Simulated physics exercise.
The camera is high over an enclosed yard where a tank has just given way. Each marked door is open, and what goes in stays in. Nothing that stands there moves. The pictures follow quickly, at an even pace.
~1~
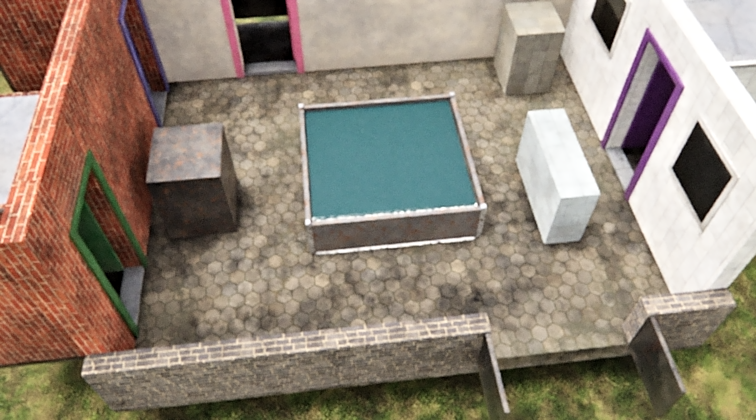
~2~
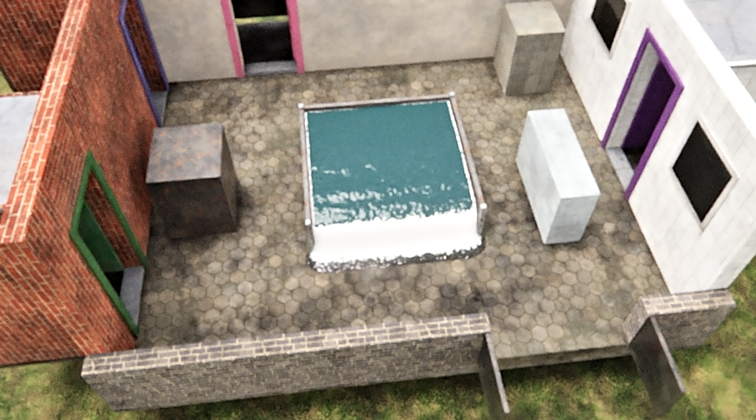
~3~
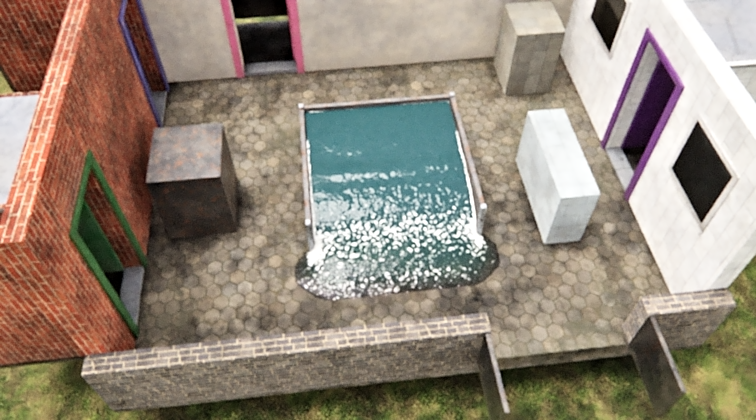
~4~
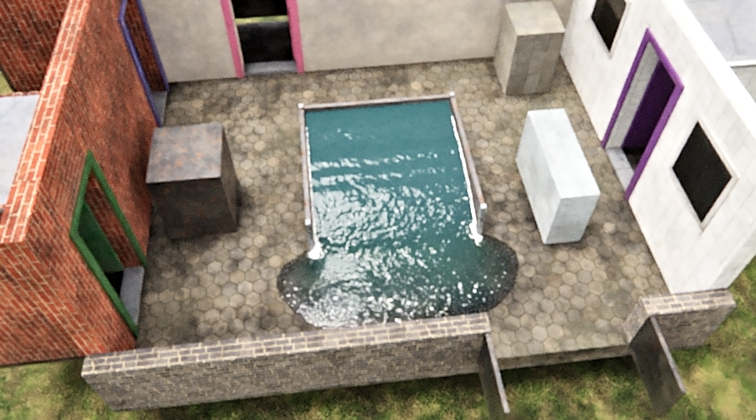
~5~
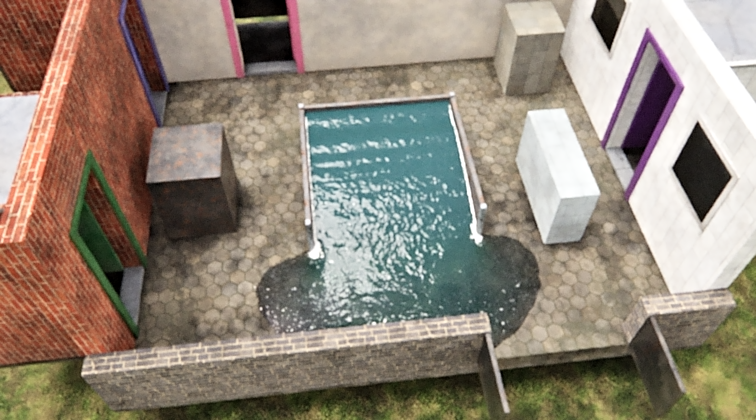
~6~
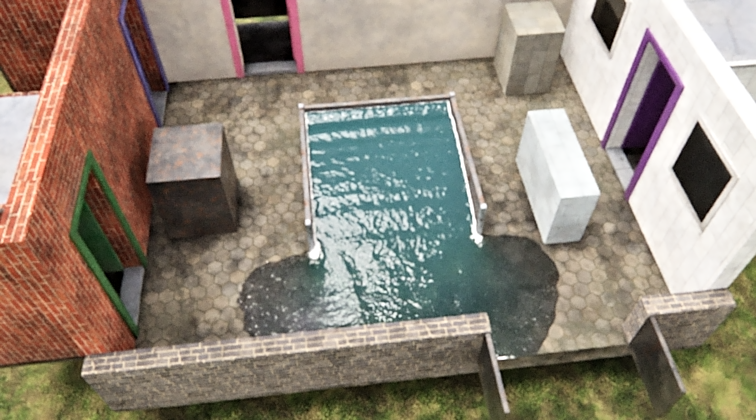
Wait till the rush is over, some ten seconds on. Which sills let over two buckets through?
One by one: The pink door admits no more than that; the purple door admits no more than that; the green door lets in a lot; the blue door admits no more than that.
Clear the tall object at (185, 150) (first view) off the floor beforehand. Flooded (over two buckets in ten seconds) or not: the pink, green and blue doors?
In short: Pink keeps below it, green passes that mark, blue floods.
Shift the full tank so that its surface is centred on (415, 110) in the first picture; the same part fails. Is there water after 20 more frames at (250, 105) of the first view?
At that place: Free of water.
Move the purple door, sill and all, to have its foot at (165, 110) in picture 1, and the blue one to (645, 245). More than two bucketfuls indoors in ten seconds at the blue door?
In short: The blue door passes that mark.
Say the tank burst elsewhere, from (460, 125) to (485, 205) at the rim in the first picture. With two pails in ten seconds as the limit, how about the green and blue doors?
Then: Green door stays under; blue door takes more.
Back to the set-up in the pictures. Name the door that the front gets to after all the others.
It is the pink door.
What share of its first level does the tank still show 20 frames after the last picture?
Close to 20 %.
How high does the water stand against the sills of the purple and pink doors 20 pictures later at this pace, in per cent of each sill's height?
Roughly 30 per cent, then 0 per cent.
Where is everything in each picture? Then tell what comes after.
The tank at (386, 158) is whole and still, in the first picture.
Water pours out at (396, 235) and has run to (314, 263), in the second picture.
Water pours out at (396, 236) and has run to (301, 272), in the third picture.
Water pours out at (396, 236) and has run to (288, 289), in the fourth picture.
Water pours out at (396, 237) and has run to a hidden place, in the fifth picture.
The front is at a hidden place, out from the gap at (396, 237), in the sixth picture.
A moment on, water covers 25 % of the floor; the pink door not reached, the purple door not reached, the green door not reached, the blue door not reached.
Next, water covers 30 % of the floor; the pink door not reached, the purple door not reached, the green door wet at the sill, nothing in, the blue door not reached.
Then, water covers 45 % of the floor; the pink door not reached, the purple door not reached, the green door far over two buckets in, the blue door not reached.
Later, water covers 70 % of the floor; the pink door wet at the sill, nothing in, the purple door wet at the sill, nothing in, the green door far over two buckets in, the blue door wet at the sill, nothing in.
In the end, water covers 100 % of the floor; the pink door wet at the sill, nothing in, the purple door wet at the sill, nothing in, the green door far over two buckets in, the blue door under two buckets in.
